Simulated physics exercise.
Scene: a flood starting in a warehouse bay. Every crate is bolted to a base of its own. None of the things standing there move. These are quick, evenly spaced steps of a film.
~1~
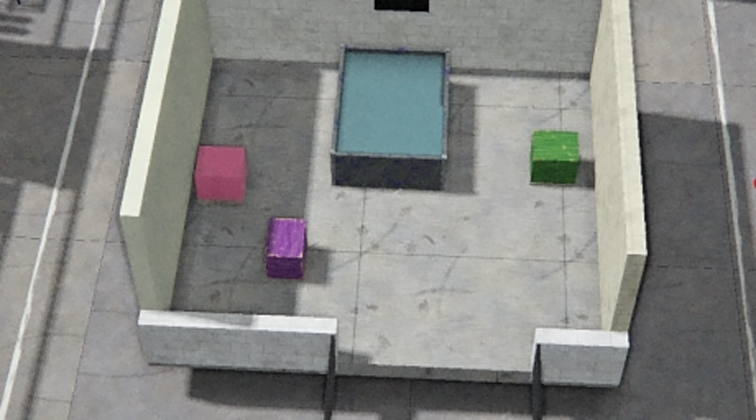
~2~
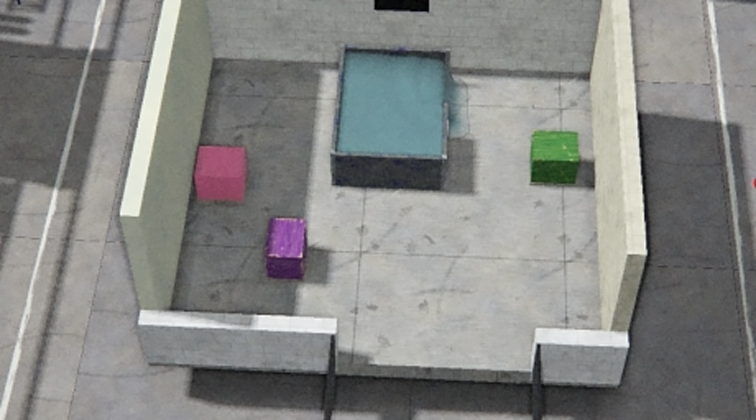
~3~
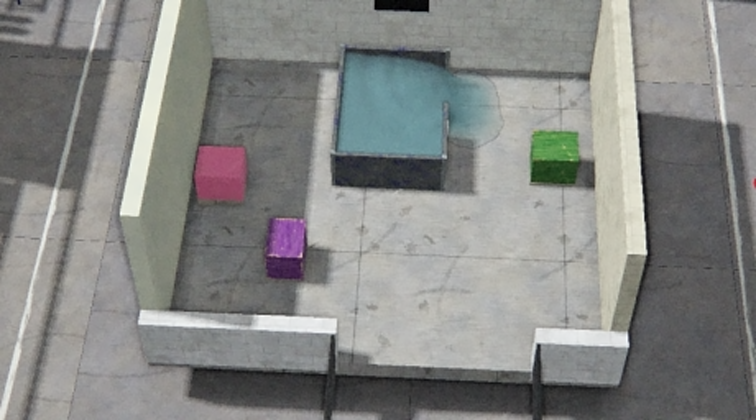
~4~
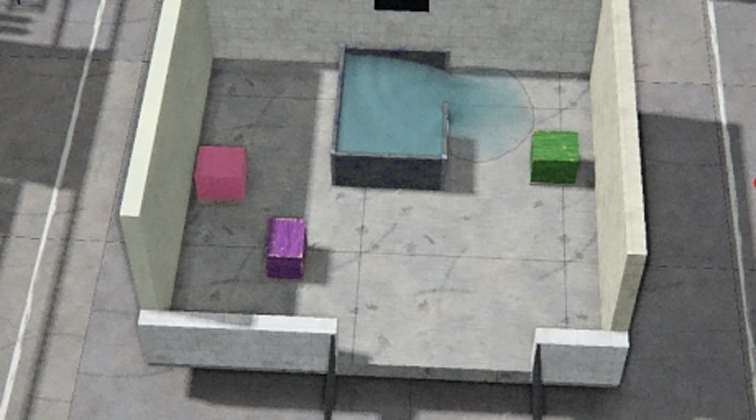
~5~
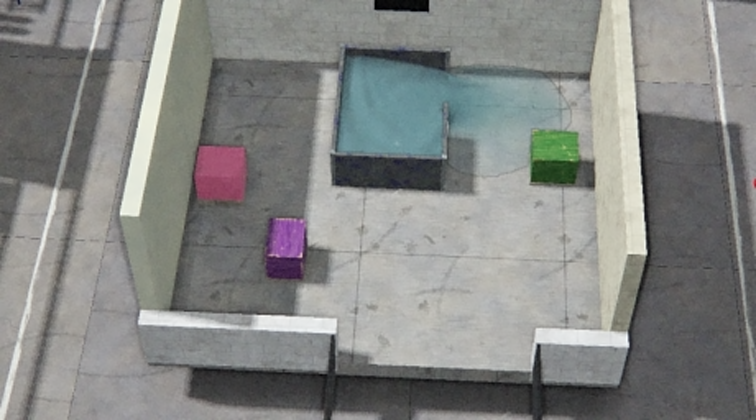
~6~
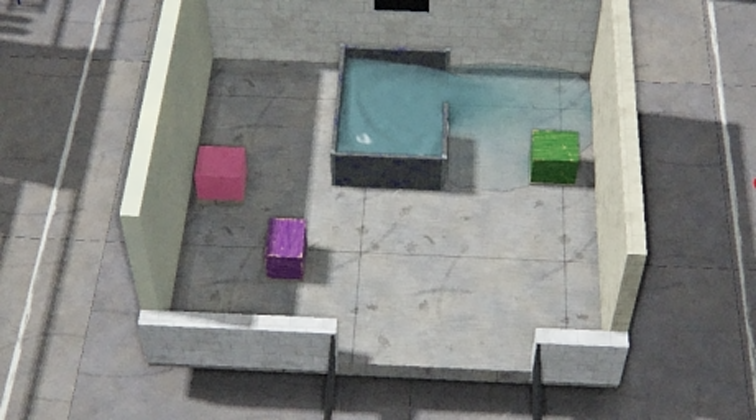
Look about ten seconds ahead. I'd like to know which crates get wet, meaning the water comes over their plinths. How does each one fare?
The green crate does get wet. The purple crate does not get wet. The pink crate does not get wet.
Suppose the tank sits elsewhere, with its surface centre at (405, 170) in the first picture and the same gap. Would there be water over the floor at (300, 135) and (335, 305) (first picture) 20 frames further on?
The first spot is not reached and the second is not reached.
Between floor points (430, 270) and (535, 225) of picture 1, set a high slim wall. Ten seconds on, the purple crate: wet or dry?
Purple crate is flooded.
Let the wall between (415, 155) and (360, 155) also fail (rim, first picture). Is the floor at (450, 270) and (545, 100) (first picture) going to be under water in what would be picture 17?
Submerged, waterless.
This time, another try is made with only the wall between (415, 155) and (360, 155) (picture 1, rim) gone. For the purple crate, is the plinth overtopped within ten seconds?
Looking at it, the purple crate gets overtopped.
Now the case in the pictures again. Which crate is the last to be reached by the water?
The one in pink comes last.
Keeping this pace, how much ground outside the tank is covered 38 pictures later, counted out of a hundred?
Estimate: Near 65 %.
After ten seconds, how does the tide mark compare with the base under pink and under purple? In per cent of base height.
About 60 percent and about 50 percent.
A moment on, water covers 15 % of the floor; the green crate water round its plinth, the purple crate not reached, the pink crate not reached.
Next, water covers 25 % of the floor; the green crate water round its plinth, the purple crate not reached, the pink crate not reached.
Then, water covers 45 % of the floor; the green crate water round its plinth, the purple crate not reached, the pink crate not reached.
Later, water covers 65 % of the floor; the green crate water round its plinth, the purple crate water round its plinth, the pink crate not reached.
In the end, water covers 85 % of the floor; the green crate was topped, the purple crate stayed above the water, the pink crate stayed above the water.
